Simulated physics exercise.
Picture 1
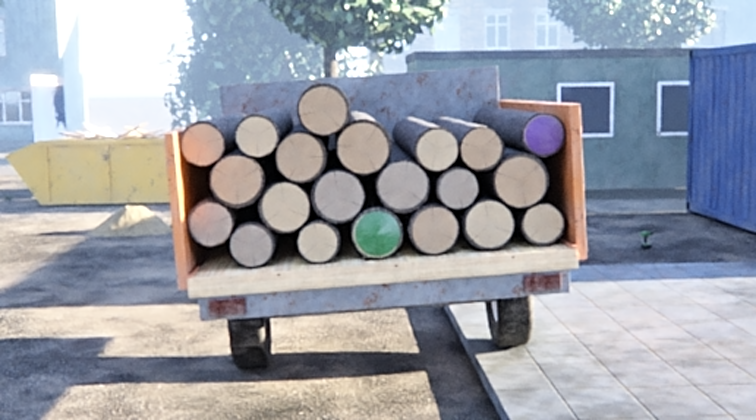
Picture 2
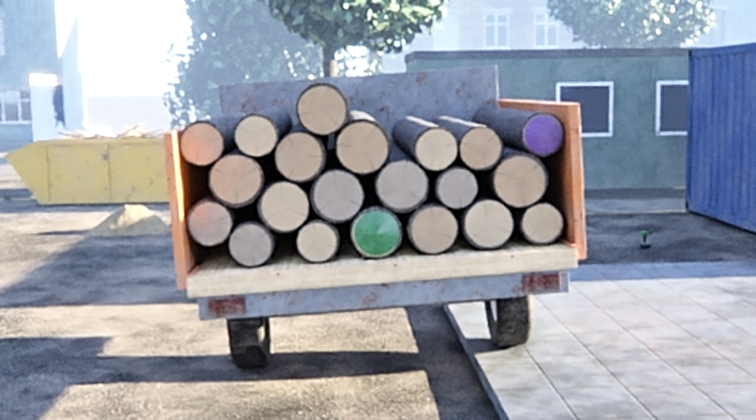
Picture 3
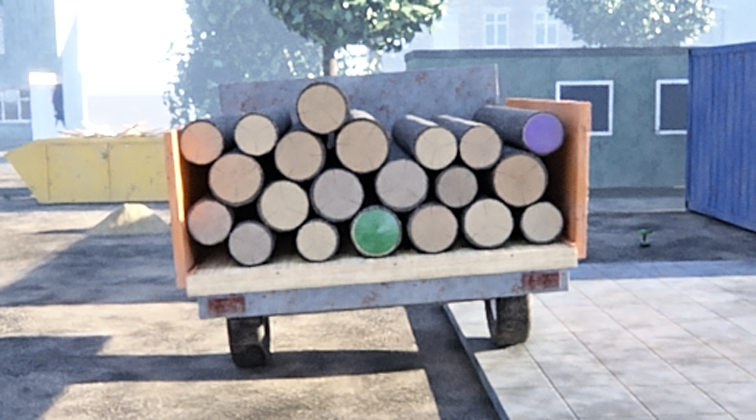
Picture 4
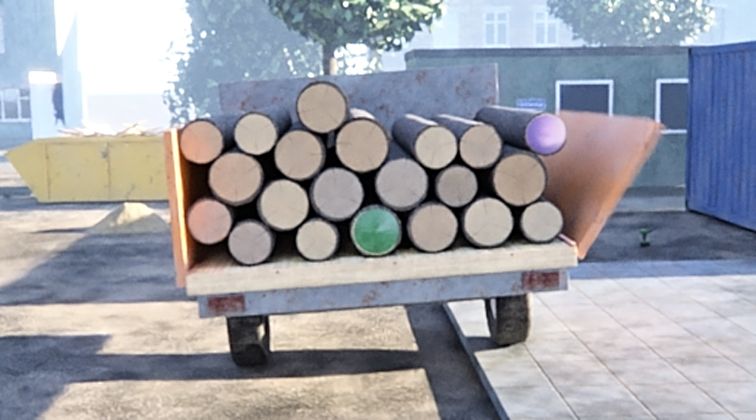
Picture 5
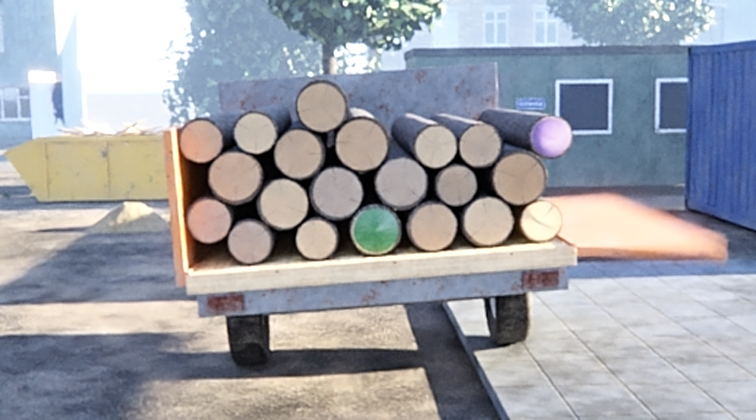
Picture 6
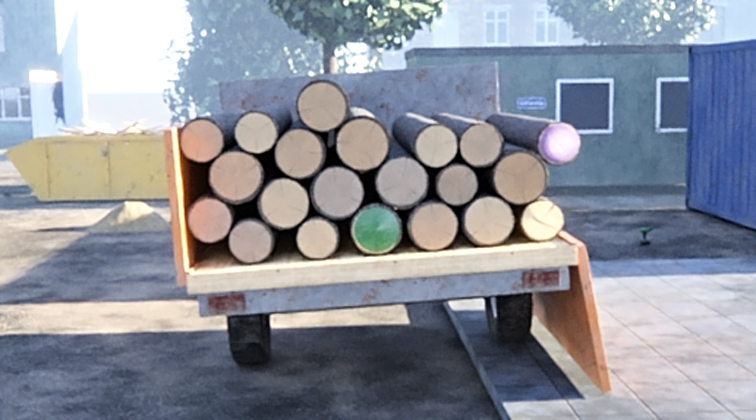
In a yard, a loaded log trailer's right side board swings out and down, and the purple-ended log shifts slightly right.
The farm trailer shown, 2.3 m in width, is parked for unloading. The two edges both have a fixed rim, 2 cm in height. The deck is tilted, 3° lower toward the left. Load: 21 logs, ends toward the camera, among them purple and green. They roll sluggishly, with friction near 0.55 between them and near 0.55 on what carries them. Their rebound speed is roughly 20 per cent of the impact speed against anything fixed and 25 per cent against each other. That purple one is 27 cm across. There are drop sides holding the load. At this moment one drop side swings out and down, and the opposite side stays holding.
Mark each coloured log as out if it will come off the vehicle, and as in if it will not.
Purple out, green in.
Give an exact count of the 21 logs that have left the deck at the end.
The number is 1.
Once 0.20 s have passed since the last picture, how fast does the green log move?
I'd put it near 0.0 m/s.
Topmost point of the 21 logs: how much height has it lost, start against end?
0 cm.
Then, 0.2 s past the sixth picture, purple is dropping off the right side; green is on the deck, 115 cm from the left edge; 1 gone from the deck.
Then, 0.3 s past the sixth picture, purple is dropping off the right side; as before, green; 1 gone from the deck.
Then, 0.4 s past the sixth picture, purple is dropping off the right side; as before, green; 1 gone from the deck.
Then, 0.5 s past the sixth picture, purple is dropping off the right side; as before, green; 1 gone from the deck.
Finally (2.4 s after the last picture), purple is on the ground to the right; green is on the deck, 115 cm from the left edge; 1 gone from the deck.
